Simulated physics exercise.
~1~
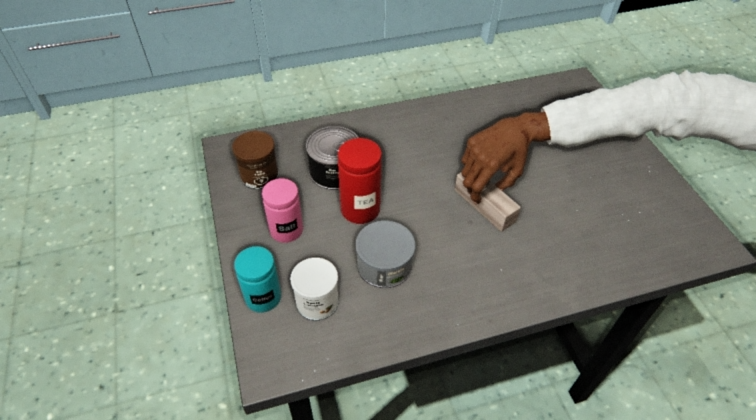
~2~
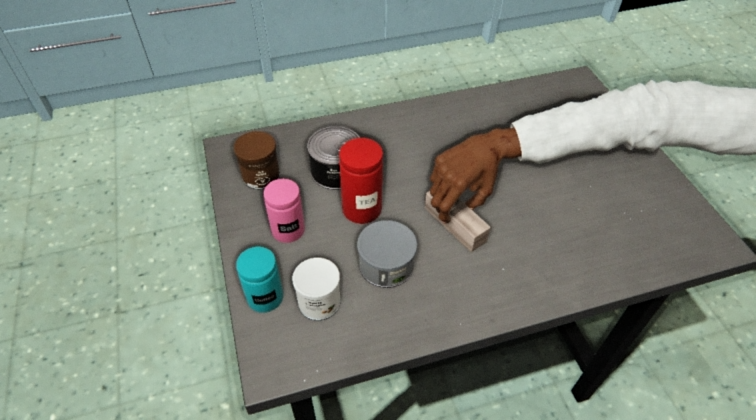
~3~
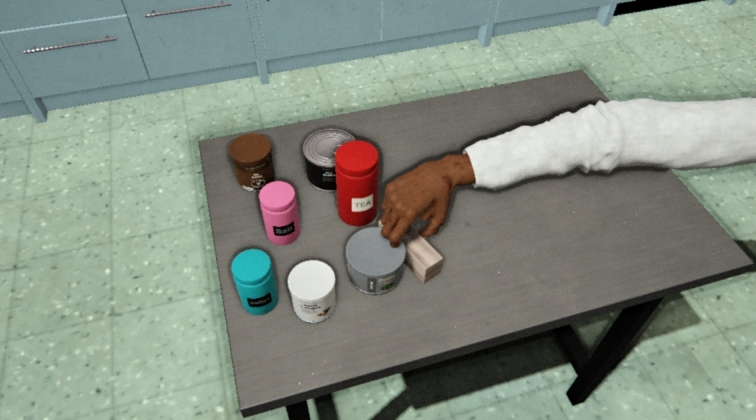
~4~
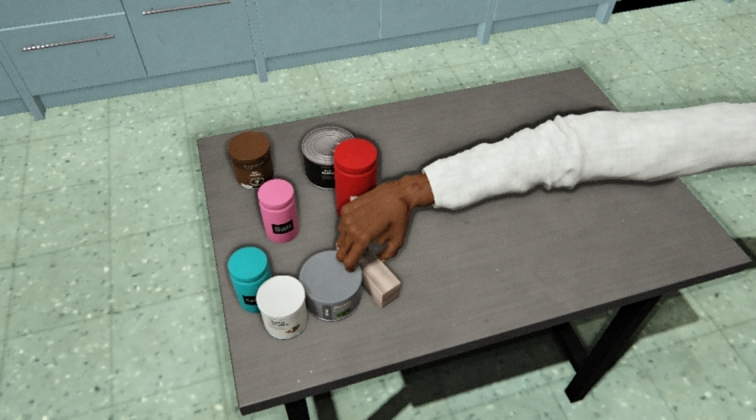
Hand sliding a wooden block across a table into a grey tub, which shifts left and nudges a white tin, both staying upright.
